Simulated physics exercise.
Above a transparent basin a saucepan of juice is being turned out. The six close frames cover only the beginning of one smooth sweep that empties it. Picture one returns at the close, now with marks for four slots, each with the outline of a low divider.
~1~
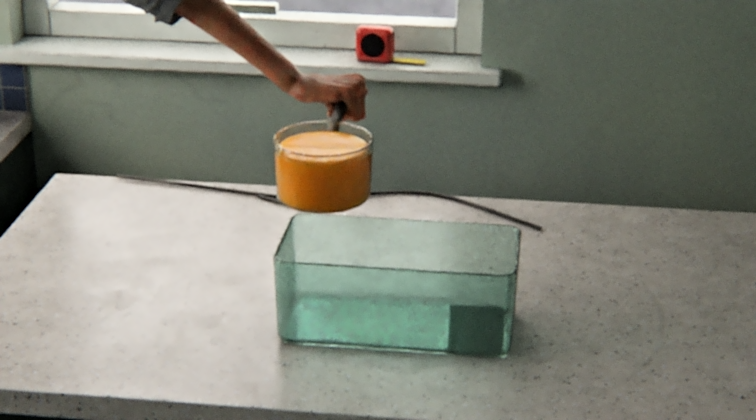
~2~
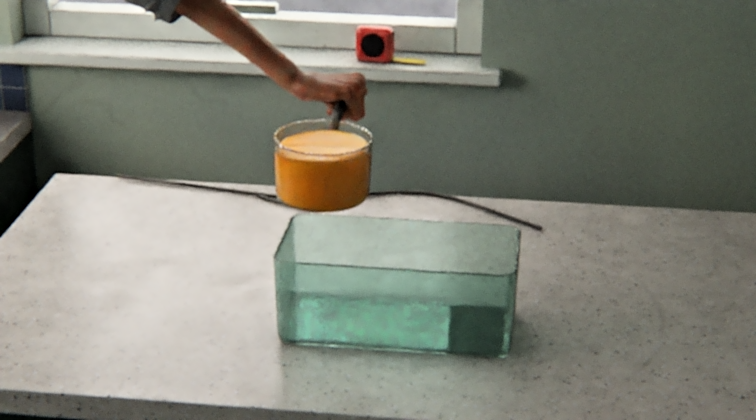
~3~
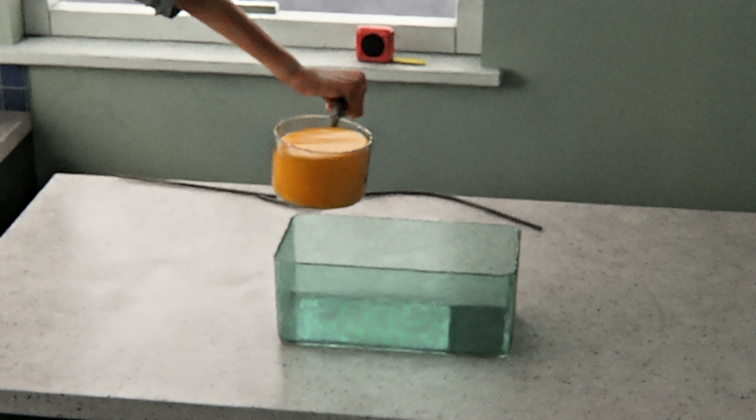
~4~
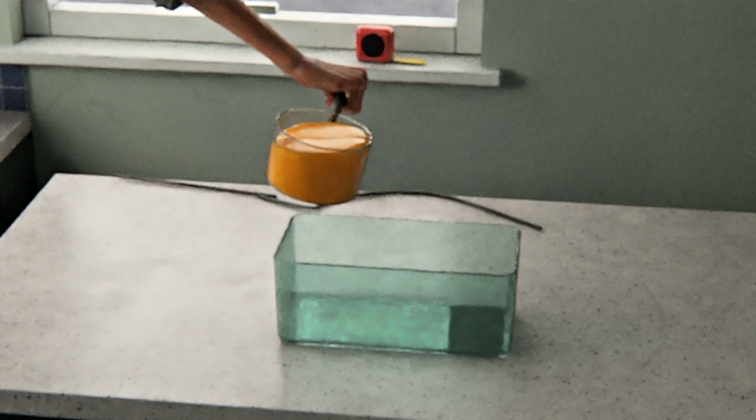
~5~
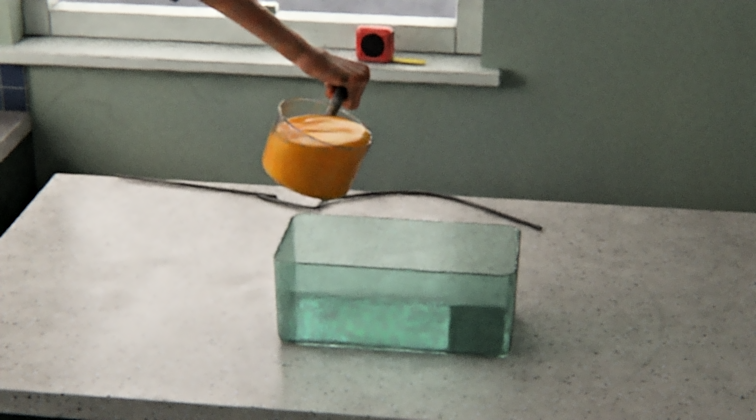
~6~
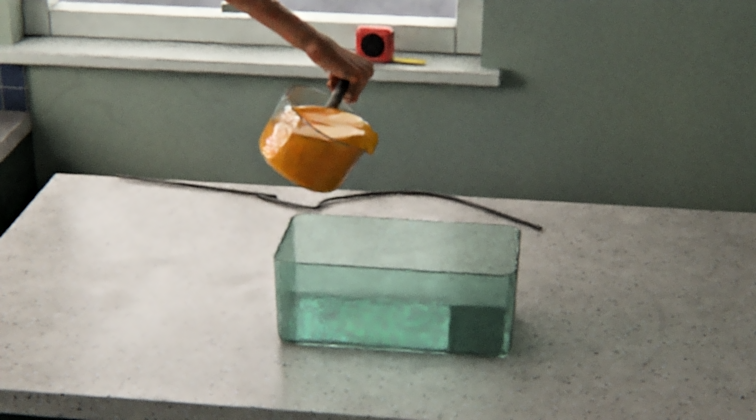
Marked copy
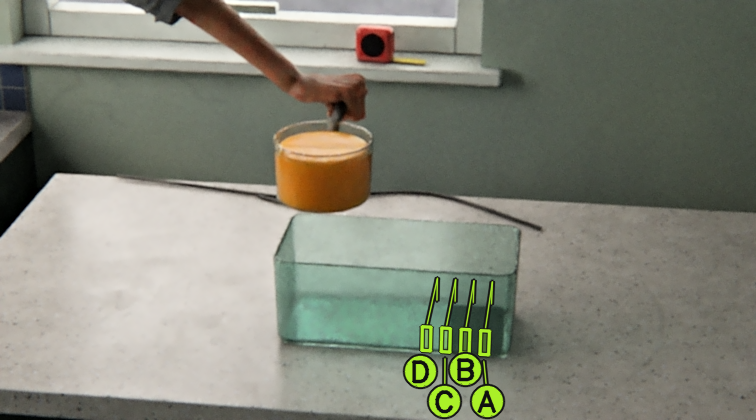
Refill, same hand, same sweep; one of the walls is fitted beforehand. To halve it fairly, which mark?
Best: C.
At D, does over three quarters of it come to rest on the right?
No.
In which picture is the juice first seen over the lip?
Picture 5.
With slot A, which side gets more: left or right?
More ends on the left.
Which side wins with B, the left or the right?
The left one.
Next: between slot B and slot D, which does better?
That would be D.
On the marked copy, A at (483, 361); B at (464, 359); C at (444, 358); D at (425, 356).
If A is chosen, about 85 % ends left of the wall and 12 % right of it.
If B is chosen, about 75 % ends left of the wall and 21 % right of it; 4 % is lost outside.
If C is chosen, about 49 % ends left of the wall and 47 % right of it; 4 % is lost outside.
If D is chosen, about 31 % ends left of the wall and 66 % right of it; 3 % is lost outside.
